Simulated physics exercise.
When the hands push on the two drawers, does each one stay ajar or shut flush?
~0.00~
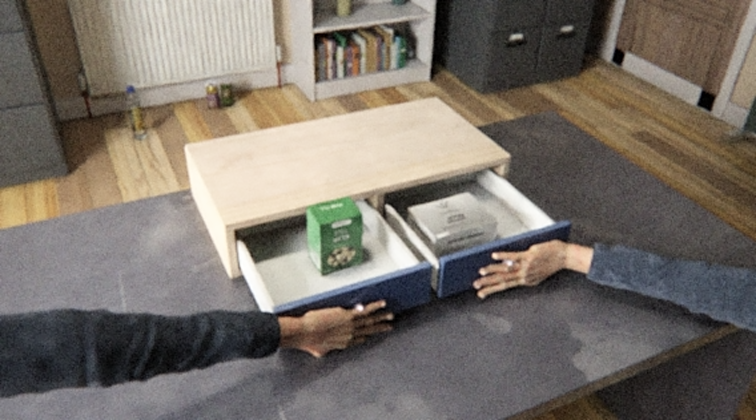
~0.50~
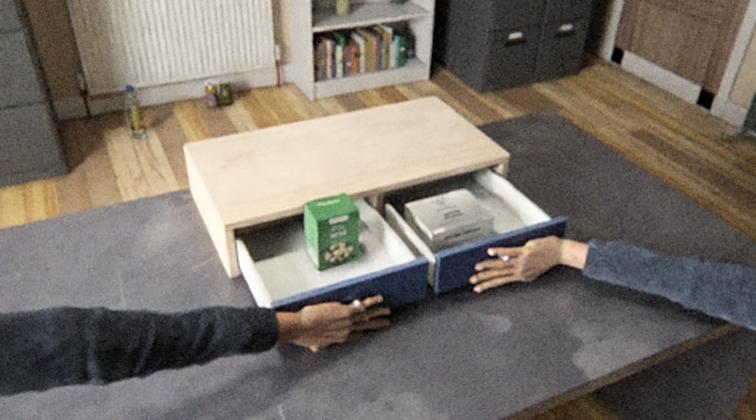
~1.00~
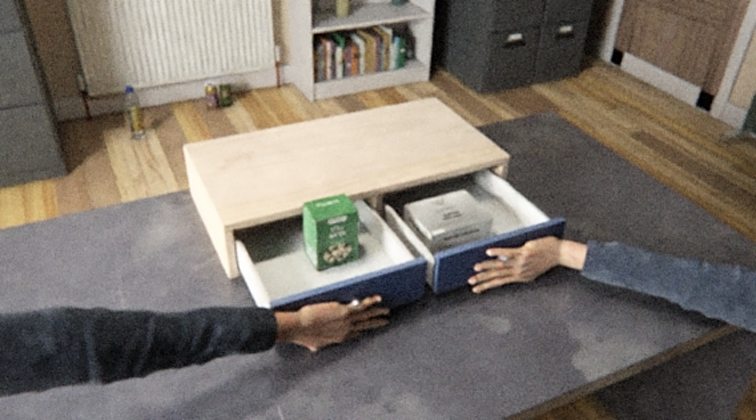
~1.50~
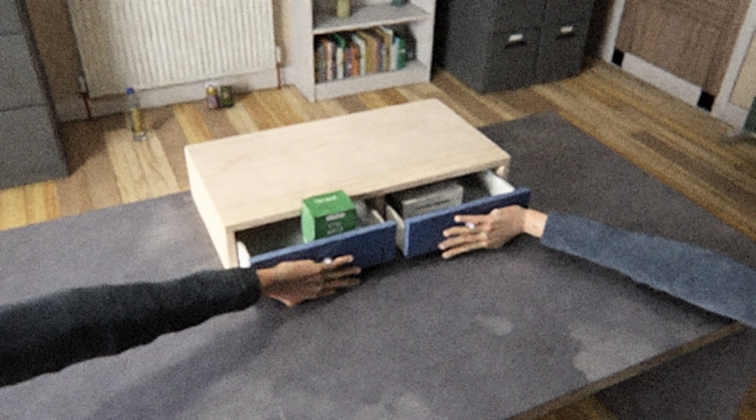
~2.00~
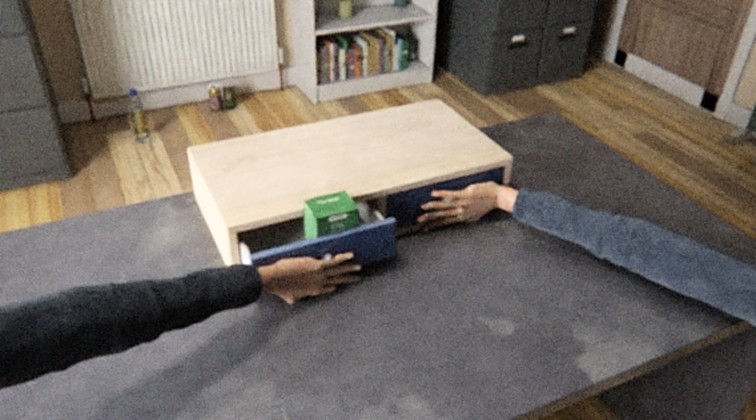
The left drawer stays ajar with the green carton still showing, while the right drawer shuts flush.
